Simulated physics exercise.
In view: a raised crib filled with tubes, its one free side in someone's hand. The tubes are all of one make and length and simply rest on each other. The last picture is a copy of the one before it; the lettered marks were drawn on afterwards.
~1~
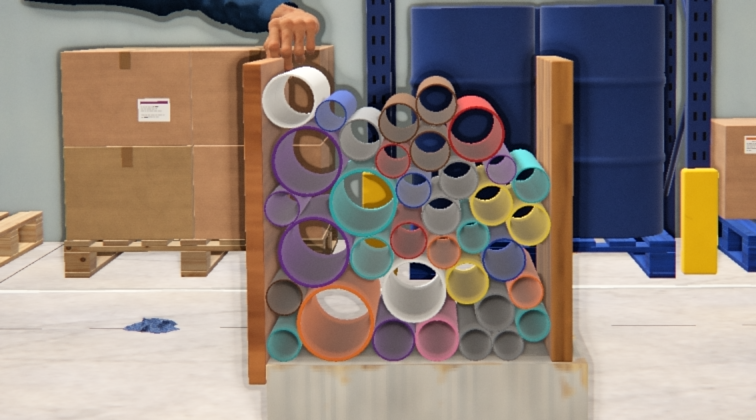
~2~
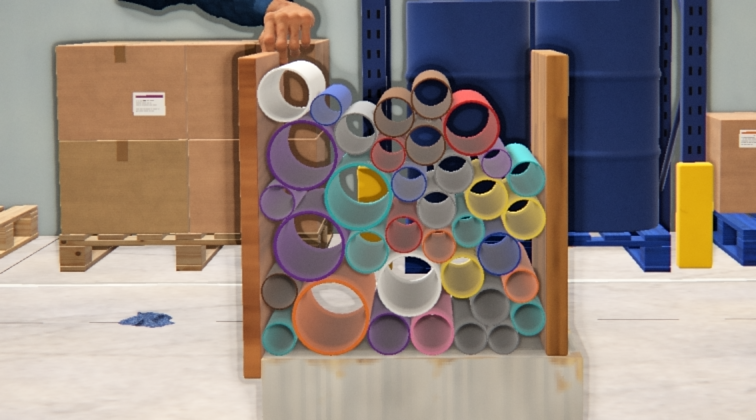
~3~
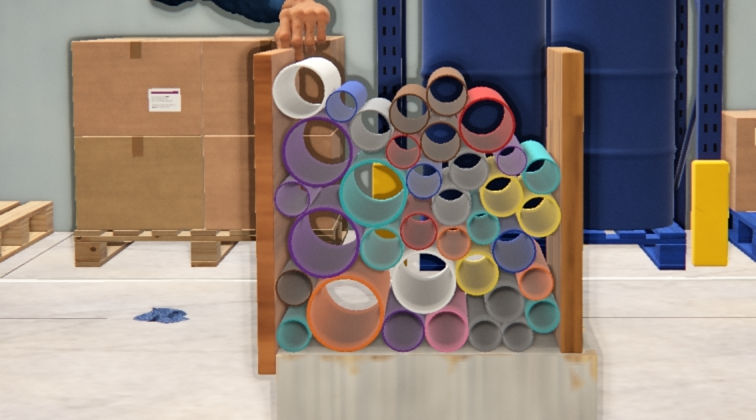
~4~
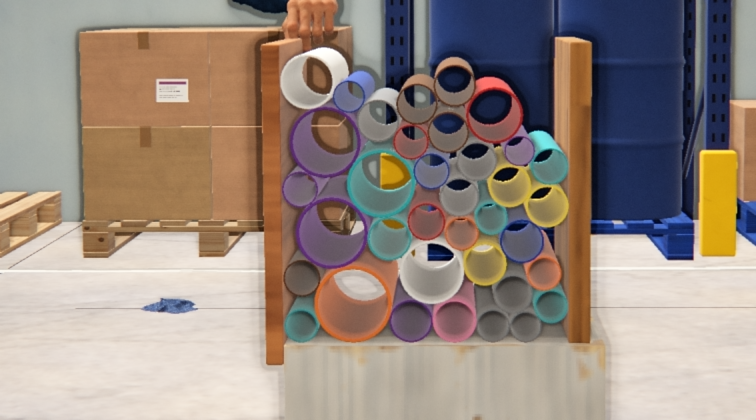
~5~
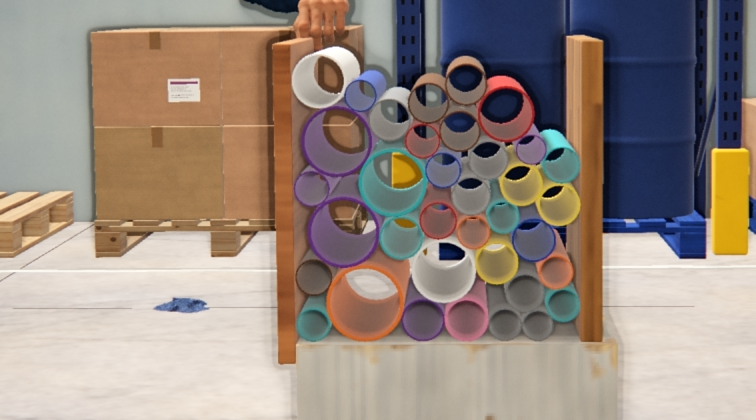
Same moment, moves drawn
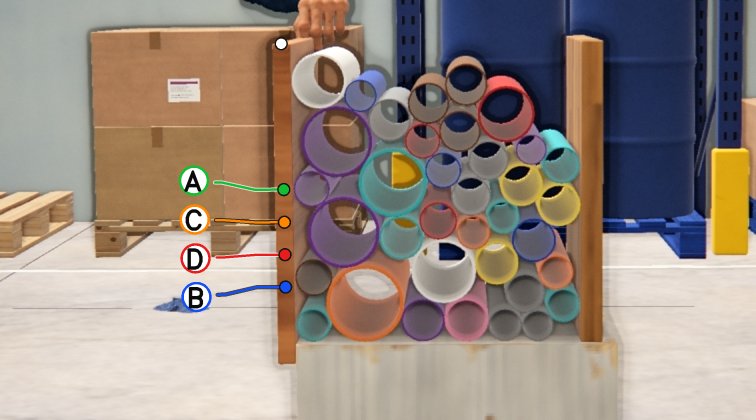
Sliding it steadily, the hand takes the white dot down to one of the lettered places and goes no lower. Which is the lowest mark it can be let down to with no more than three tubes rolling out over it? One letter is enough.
The answer is mark A.
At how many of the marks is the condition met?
One of the four.
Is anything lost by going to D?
Yes, at D.
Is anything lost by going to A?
Yes.
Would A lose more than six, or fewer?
Fewer than six.
On the marked copy, A at (284, 189); B at (286, 287); C at (285, 222); D at (285, 255); the white dot at (282, 44).
Following A. Soon after the start, top of the board (292, 109).
Later, top of the board (293, 184).
In the end, top of the board (294, 188), one out over the board.
As for the rest, B more than three out over the board; C more than three out over the board; D more than three out over the board.
